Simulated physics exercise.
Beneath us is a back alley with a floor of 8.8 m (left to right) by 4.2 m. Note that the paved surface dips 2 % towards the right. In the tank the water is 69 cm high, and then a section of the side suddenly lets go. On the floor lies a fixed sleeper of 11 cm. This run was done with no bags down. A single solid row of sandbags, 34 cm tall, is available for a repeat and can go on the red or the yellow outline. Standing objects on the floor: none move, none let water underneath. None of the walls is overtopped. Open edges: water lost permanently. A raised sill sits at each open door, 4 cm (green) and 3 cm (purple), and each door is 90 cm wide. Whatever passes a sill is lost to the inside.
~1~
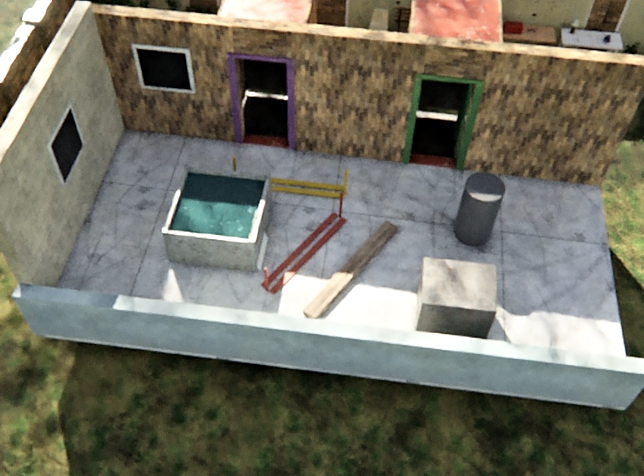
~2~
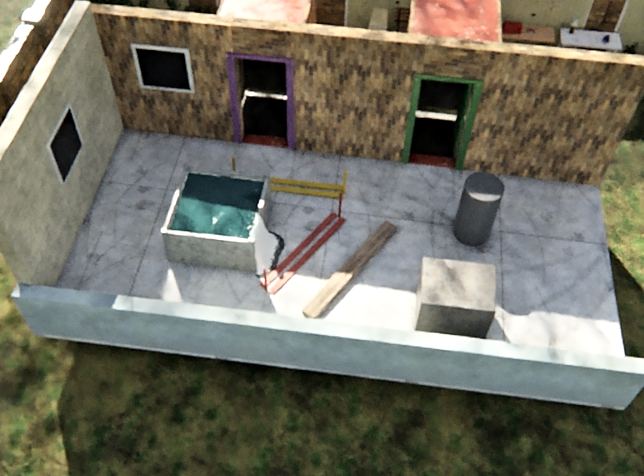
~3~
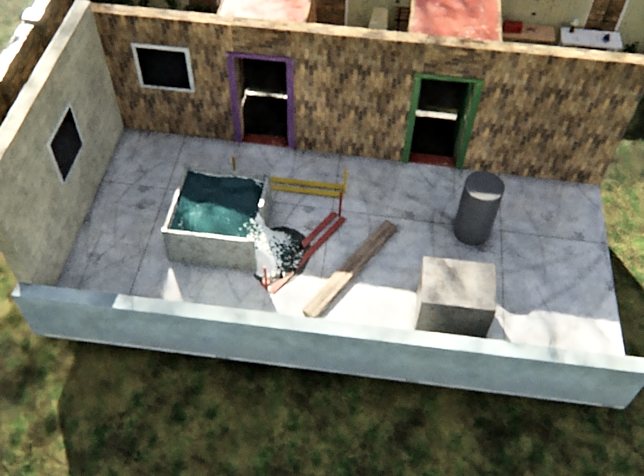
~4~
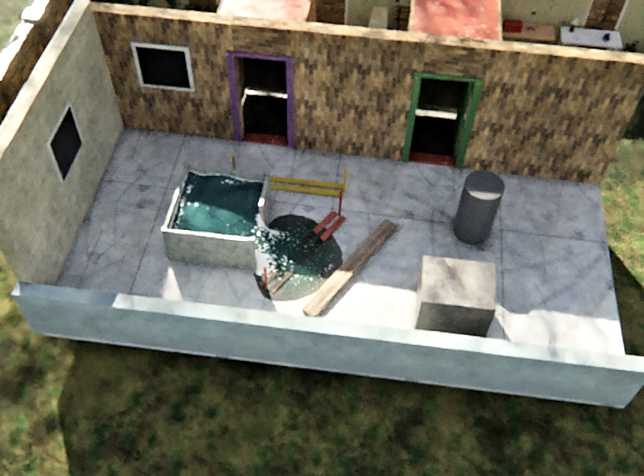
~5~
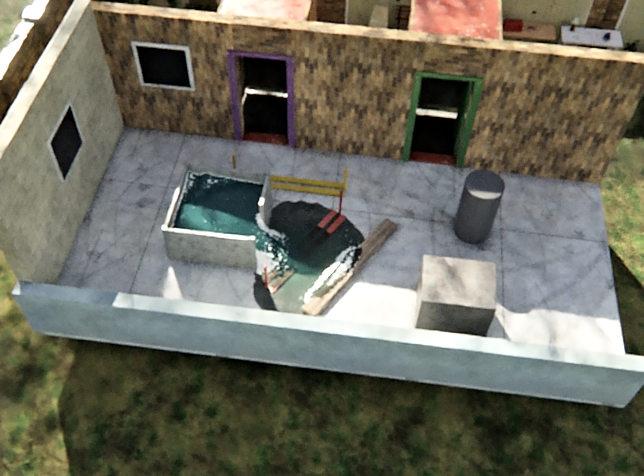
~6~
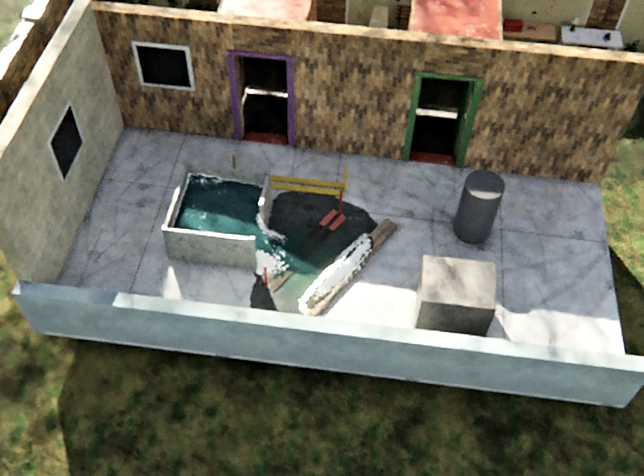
The clip opens on a walled yard seen from above, with a still, full tank left of red and yellow barriers and a wooden plank. Water bursts from the tank's right side, then spreads rightward across the paving in a widening dark pool, surrounding the red barrier and reaching the plank.
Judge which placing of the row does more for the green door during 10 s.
I would pick red.
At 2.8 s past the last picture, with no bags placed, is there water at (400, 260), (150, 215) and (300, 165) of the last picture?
One by one, I'd say swamped, spared and spared.
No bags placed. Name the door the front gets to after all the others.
That would be the purple door.
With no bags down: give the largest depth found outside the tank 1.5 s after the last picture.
23 cm.
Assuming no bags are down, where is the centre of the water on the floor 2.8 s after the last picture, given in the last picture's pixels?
I'd say somewhere about (347, 255).
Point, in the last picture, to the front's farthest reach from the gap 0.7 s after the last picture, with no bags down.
Around (441, 193).
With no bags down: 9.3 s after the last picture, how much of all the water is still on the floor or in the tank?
50 %.
Then, 0.7 s after the last picture water covers 25 % of the floor and is deepest (30 cm) near (266, 259) in the run without bags; in at the green door, 0 L with no bags, 0 L with the row on red, 0 L on yellow.
Then, 1.5 s after the last picture water covers 40 % of the floor and is deepest (23 cm) near (411, 354) in the run without bags; in at the green door, 14 L with no bags, 0 L with the row on red, 5 L on yellow.
Then, 2.8 s after the last picture water covers 55 % of the floor and is deepest (18 cm) near (329, 276) in the run without bags; in at the green door, 50 L with no bags, 8 L with the row on red, 35 L on yellow.
Then, 5.3 s after the last picture water covers 60 % of the floor and is deepest (11 cm) near (329, 276) in the run without bags; in at the green door, 80 L with no bags, 13 L with the row on red, 66 L on yellow.
Then, 9.3 s after the last picture water covers 60 % of the floor and is deepest (6 cm) near (315, 292) in the run without bags; in at the green door, 100 L with no bags, 13 L with the row on red, 83 L on yellow.
